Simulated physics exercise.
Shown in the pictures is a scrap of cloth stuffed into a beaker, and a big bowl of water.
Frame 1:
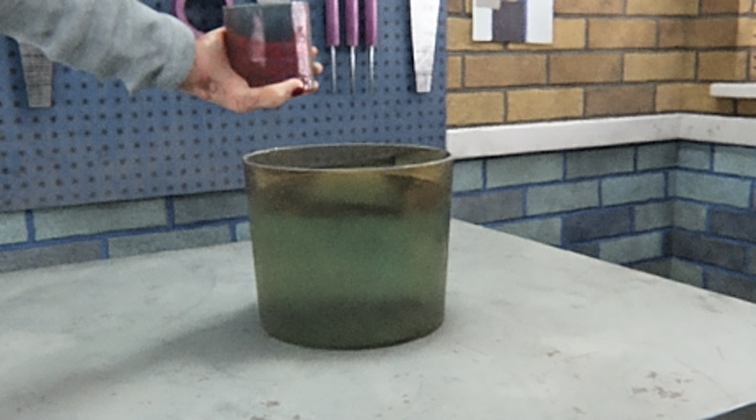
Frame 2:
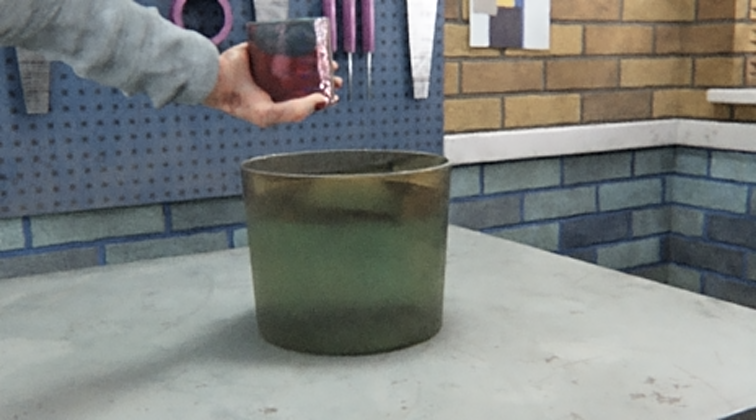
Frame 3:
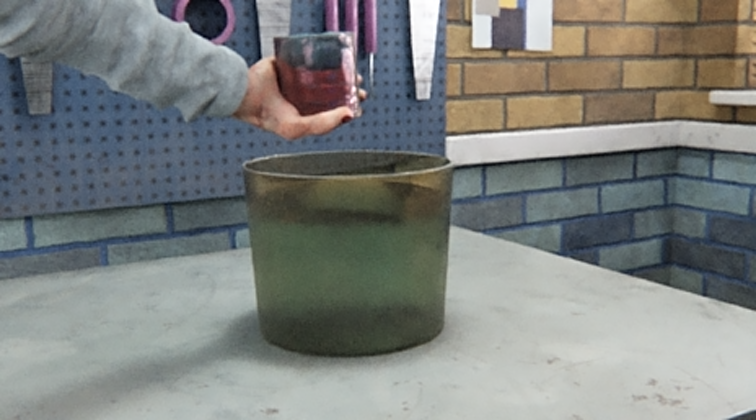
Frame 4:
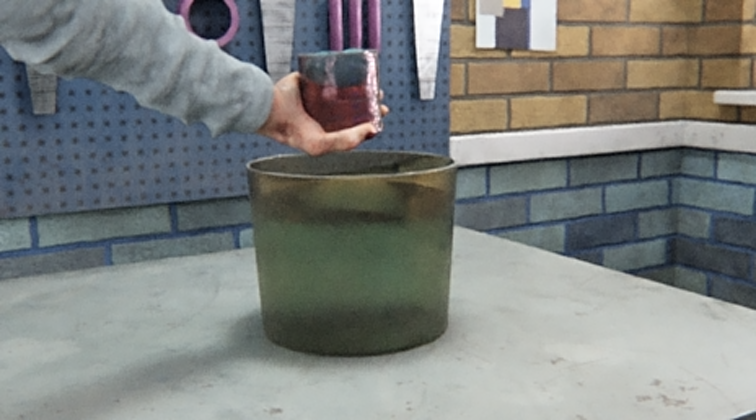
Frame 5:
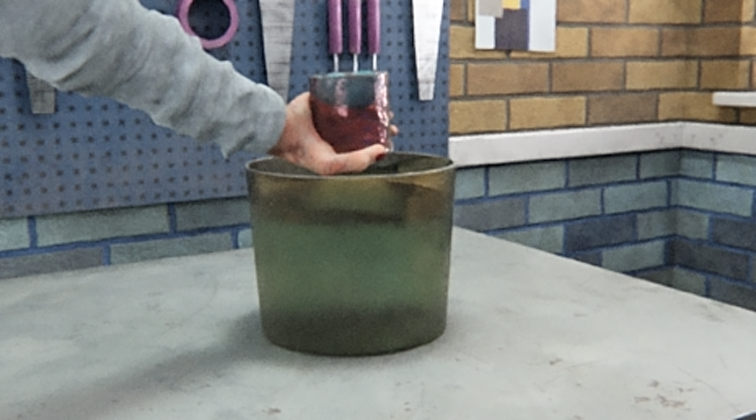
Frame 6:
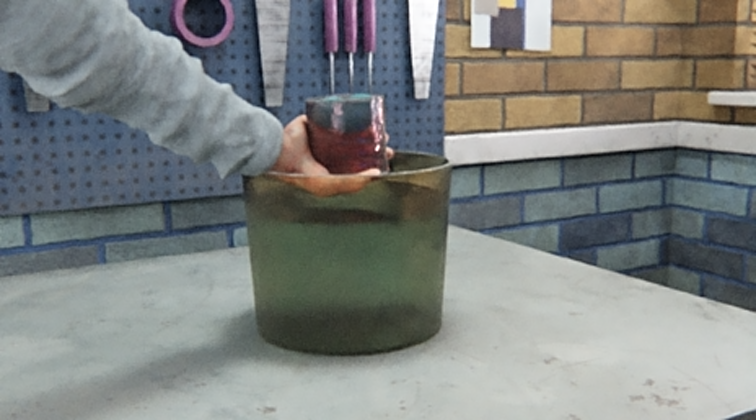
On a gray table in front of a blue pegboard, a hand held a dark red and blue cup above a big greenish bowl, moved it right, and lowered it to the bowl's rim.
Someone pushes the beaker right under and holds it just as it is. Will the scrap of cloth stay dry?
Yes - it is never reached.
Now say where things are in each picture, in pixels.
The first frame shows beaker (269, 49) mouth down; above the big bowl.
The second frame shows beaker (291, 64) mouth down; scrap of cloth (289, 35); coming down.
The third frame shows beaker (317, 78) mouth down; lower.
The fourth frame shows beaker (340, 94) mouth down; scrap of cloth (338, 66); lower still.
The fifth frame shows beaker (351, 115) mouth down; close to the surface.
The sixth frame shows beaker (347, 138) mouth down; scrap of cloth (345, 111); just over the surface.
Next, the beaker enters the water.
After that, air is trapped inside and holds the level down.
Finally, the beaker is under, still full of air, and the scrap of cloth is dry.
